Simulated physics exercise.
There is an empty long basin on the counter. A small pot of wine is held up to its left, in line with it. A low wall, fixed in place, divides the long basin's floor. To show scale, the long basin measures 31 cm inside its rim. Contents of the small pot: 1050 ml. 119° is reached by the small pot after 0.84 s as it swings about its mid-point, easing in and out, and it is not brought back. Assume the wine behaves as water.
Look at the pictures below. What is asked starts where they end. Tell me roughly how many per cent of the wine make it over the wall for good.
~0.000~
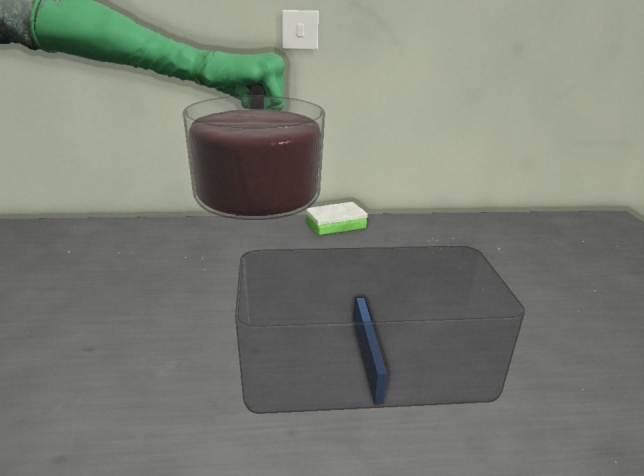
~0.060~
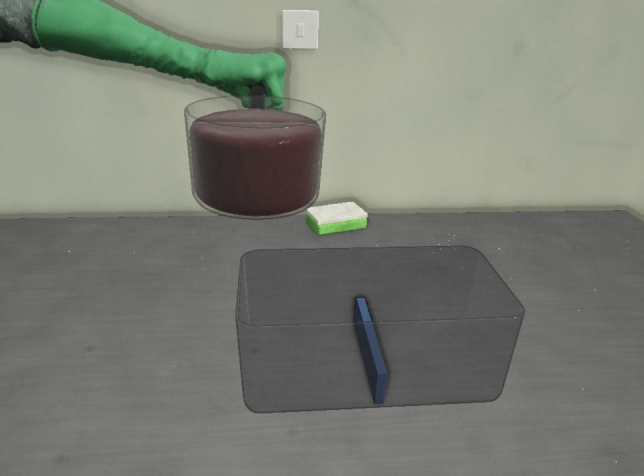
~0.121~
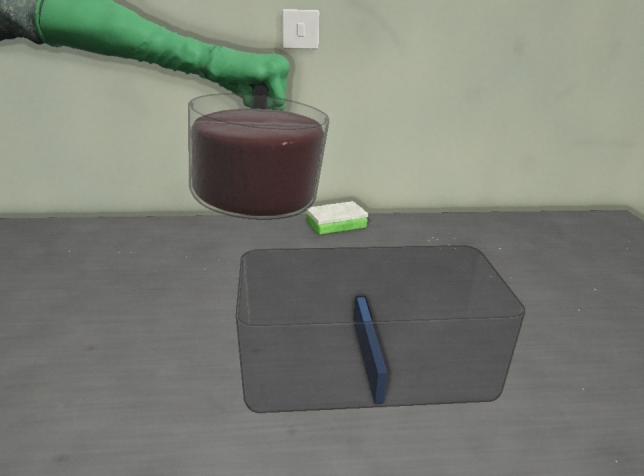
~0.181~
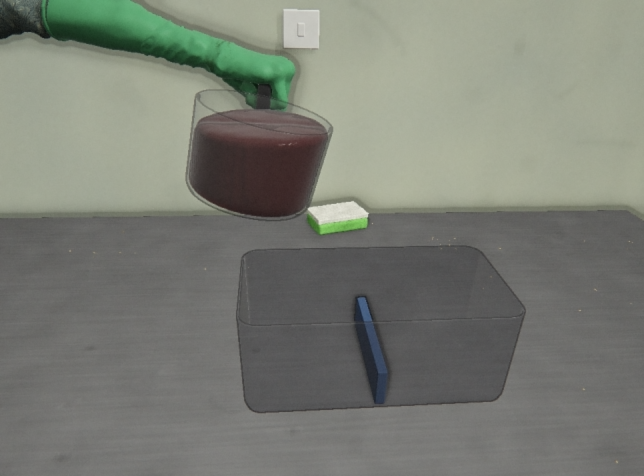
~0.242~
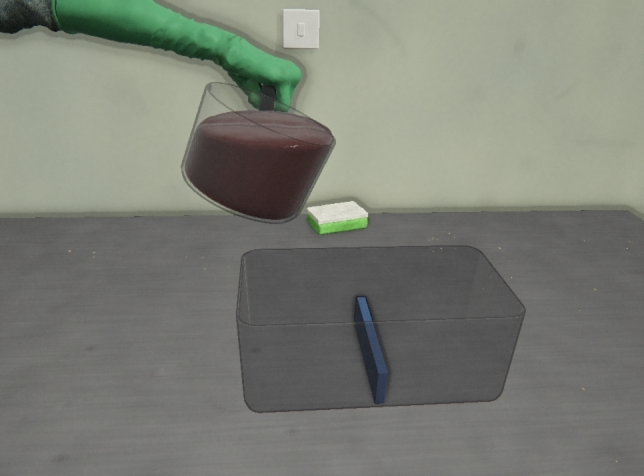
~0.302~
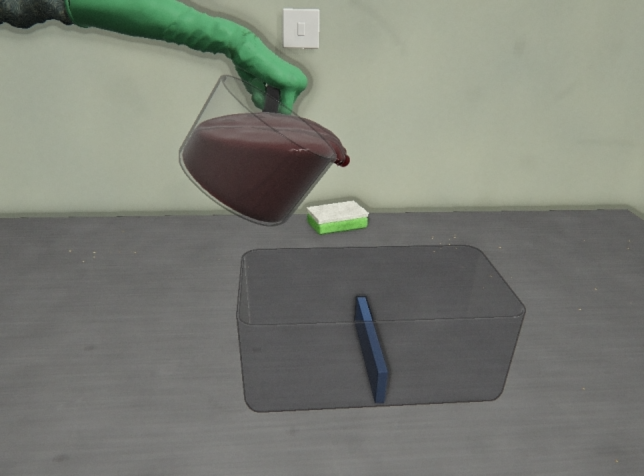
Roughly 56 per cent make it over.
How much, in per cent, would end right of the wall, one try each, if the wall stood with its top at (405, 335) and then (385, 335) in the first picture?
One try each: Around 15 percent and then around 30 percent.
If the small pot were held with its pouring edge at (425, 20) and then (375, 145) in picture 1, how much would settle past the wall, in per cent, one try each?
I'd say 65 percent on the first go, 85 percent on the next.
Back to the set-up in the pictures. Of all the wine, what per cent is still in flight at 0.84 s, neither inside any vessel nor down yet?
Around 7 percent of it is airborne.
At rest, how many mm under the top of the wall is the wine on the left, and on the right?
Noted: Left near 30 mm, right near 22 mm.
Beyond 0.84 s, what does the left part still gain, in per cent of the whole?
It comes to some 8 per cent.
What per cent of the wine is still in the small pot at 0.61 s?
Roughly 32 percent.
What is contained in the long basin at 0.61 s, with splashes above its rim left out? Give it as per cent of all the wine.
Roughly 30 percent.
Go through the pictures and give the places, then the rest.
Tilt 0°; pouring edge (323, 113); surface from (190, 124) to (320, 124); the long basin's rim runs from (239, 286) to (499, 279); the wall's top is at (370, 333), in the first frame.
Tilt 1°; pouring edge (324, 114); surface from (190, 122) to (321, 124), in the second frame.
Tilt 6°; pouring edge (327, 120); surface from (192, 121) to (324, 125), in the third frame.
Tilt 13°; pouring edge (331, 129); surface from (197, 122) to (327, 127), in the fourth frame.
Tilt 23°; pouring edge (334, 141); surface from (195, 128) to (333, 135); 1 per cent is over the edge, in the fifth frame.
Tilt 34°; pouring edge (334, 155); surface from (191, 133) to (330, 144); 5 per cent is over the edge, in the sixth frame.
Then, 0.61 s in, the tilt is 99° and 31 per cent is still to pour, 3 is left of the wall and 27 right of it.
Then, 0.84 s in, the tilt is 119° and 3 per cent is still to pour, 35 is left of the wall and 55 right of it.
Then, 1.08 s in, the tilt is 119° and 0 per cent is still to pour, 42 is left of the wall and 56 right of it.
Then, 1.34 s in, the tilt is 119° and 0 per cent is still to pour, 42 is left of the wall and 56 right of it.
Finally, 42 per cent lies left of the wall, 56 right of it and 1 outside.
